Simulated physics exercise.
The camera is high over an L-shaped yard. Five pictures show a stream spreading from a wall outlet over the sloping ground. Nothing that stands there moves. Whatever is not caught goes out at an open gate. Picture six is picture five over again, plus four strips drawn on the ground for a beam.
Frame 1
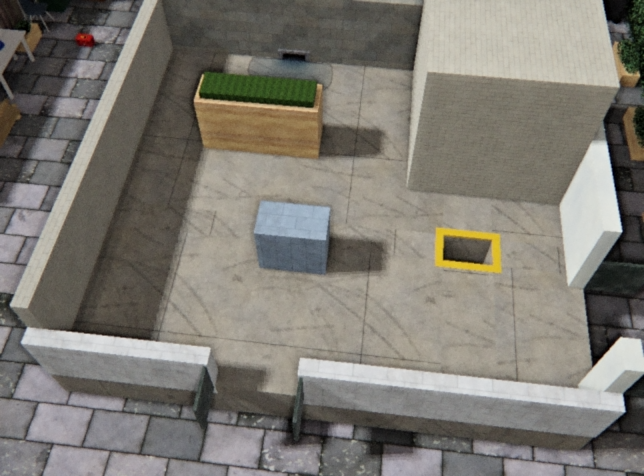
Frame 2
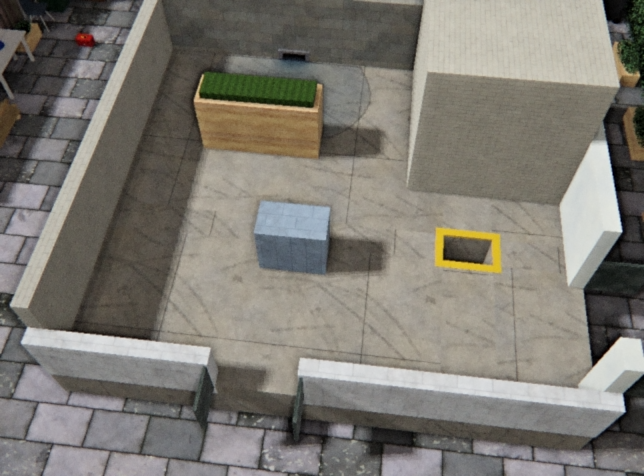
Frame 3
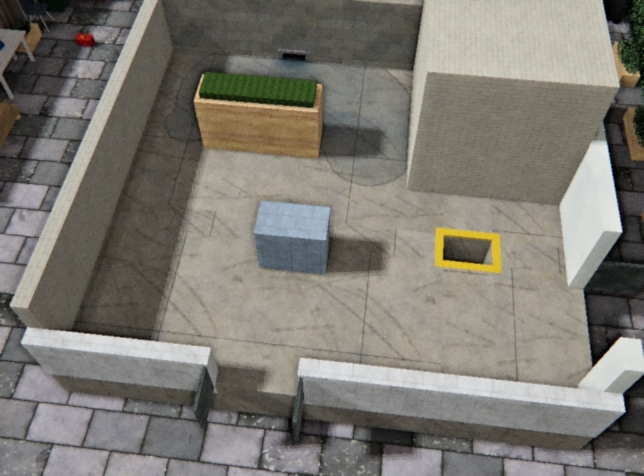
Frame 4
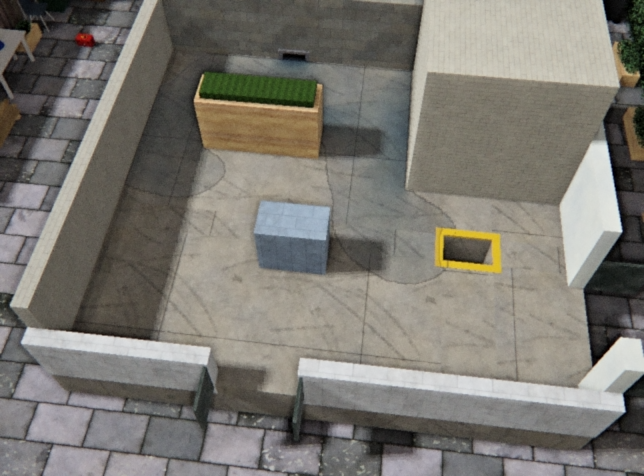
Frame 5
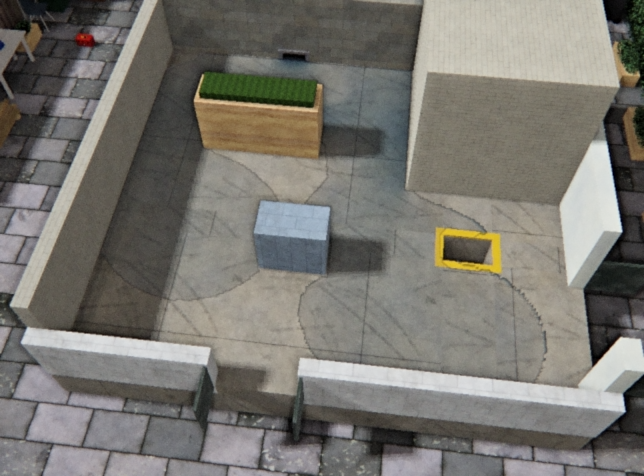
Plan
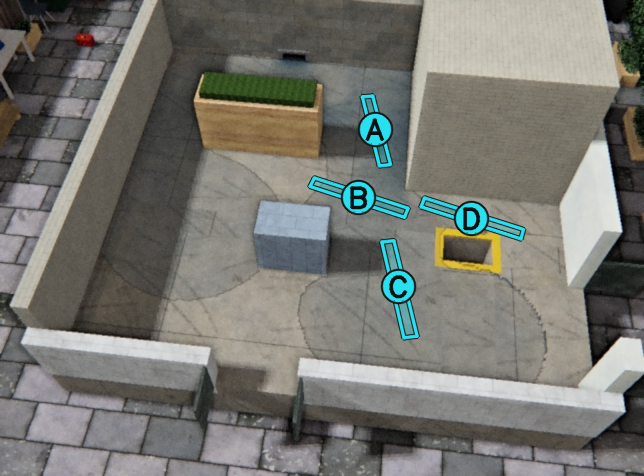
A dark wet patch spreads over the pale floor of a walled L-shaped yard, seen from high above by a still camera. A wooden planter topped with green stands behind a grey-blue block, with a yellow-edged drain pit to the right and gaps in the low walls. From the back wall, the wetness creeps around the planter, then widens forward past the block, reaching the pit and front right.
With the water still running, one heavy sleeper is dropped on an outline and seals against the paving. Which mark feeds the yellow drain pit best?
B beats the others.
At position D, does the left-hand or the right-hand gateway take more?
The right one.
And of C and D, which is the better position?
That would be C.
On the marked copy, A from (367, 96) to (385, 165); B from (312, 182) to (406, 212); C from (387, 241) to (410, 336); D from (422, 202) to (522, 234).
With A, about 11 % of the stream goes into the yellow drain pit, about 88 % out by the gates.
With B, about 22 % of the stream goes into the yellow drain pit, about 74 % out by the gates.
With C, about 13 % of the stream goes into the yellow drain pit, about 86 % out by the gates.
With D, about 9 % of the stream goes into the yellow drain pit, about 90 % out by the gates.
